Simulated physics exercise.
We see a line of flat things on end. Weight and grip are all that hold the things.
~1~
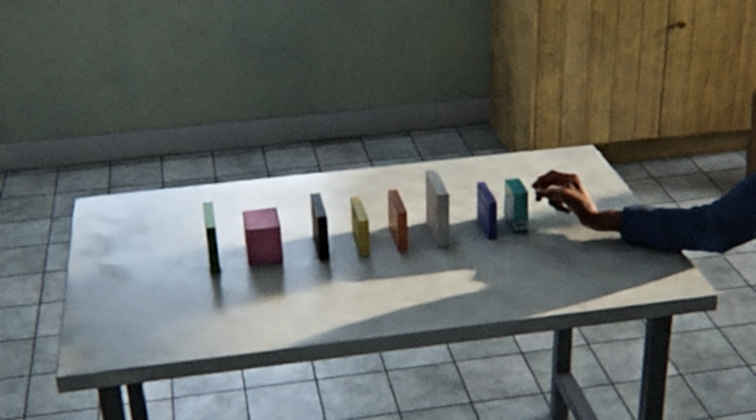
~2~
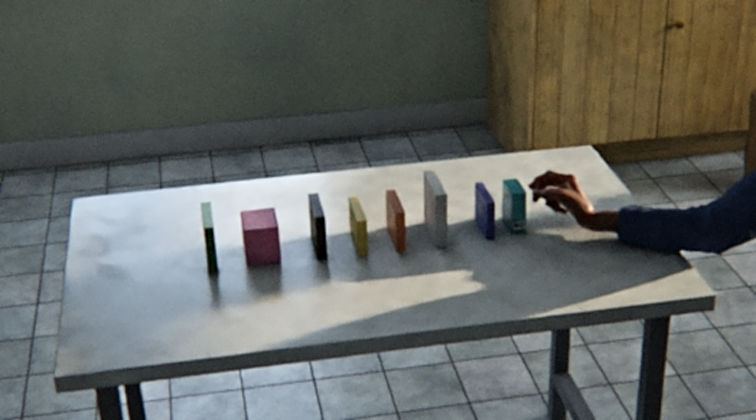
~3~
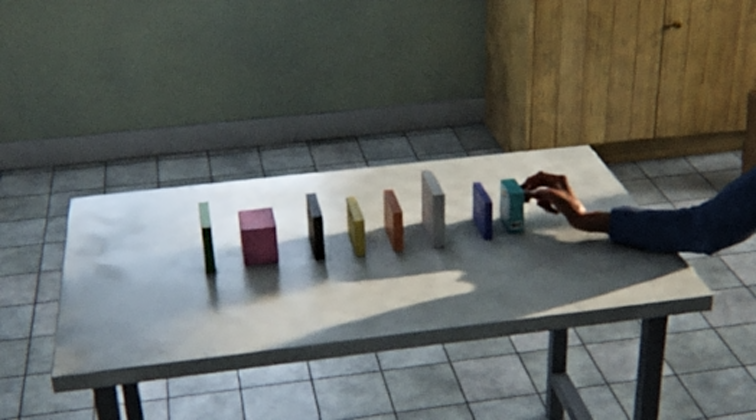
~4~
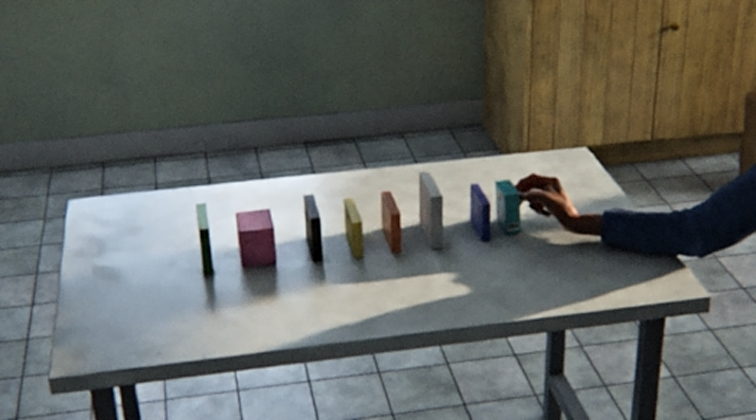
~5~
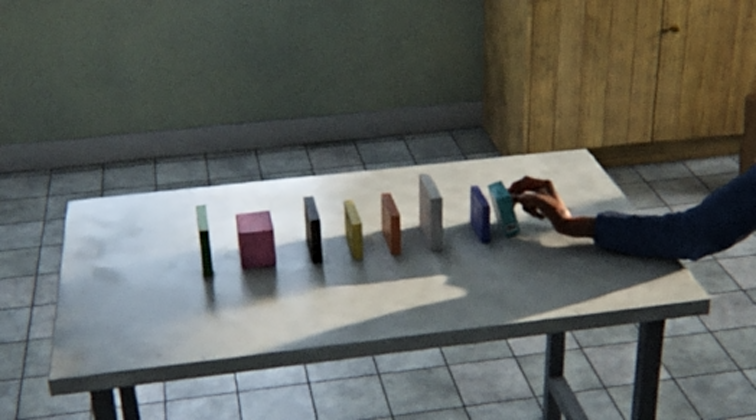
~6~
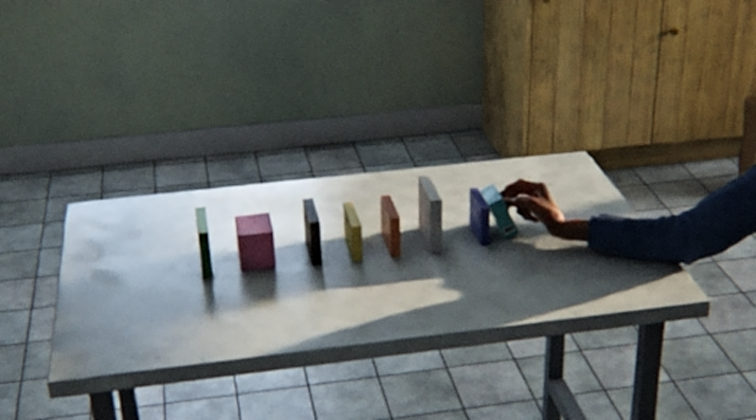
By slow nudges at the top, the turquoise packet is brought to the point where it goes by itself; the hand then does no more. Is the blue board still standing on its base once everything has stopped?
No, it goes over.
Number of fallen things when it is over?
The count is 2.
Then, 0.20 s past the last view, turquoise packet 54° over; blue board rocked 39° from its first pose near (466, 219).
Then, 0.30 s past the last view, turquoise packet 77° over; blue board on its side near (454, 235).
Then, 0.40 s past the last view, turquoise packet 71° over; blue board on its side near (453, 234); white board rocked 6° from its first pose.
Then, 1.30 s past the last view, turquoise packet 71° over; blue board on its side near (453, 234).
Finally, down or leaning hard on the table, blue board; the other 5 still in place. Final places as the last picture's camera would see them, blue board near (453, 234).
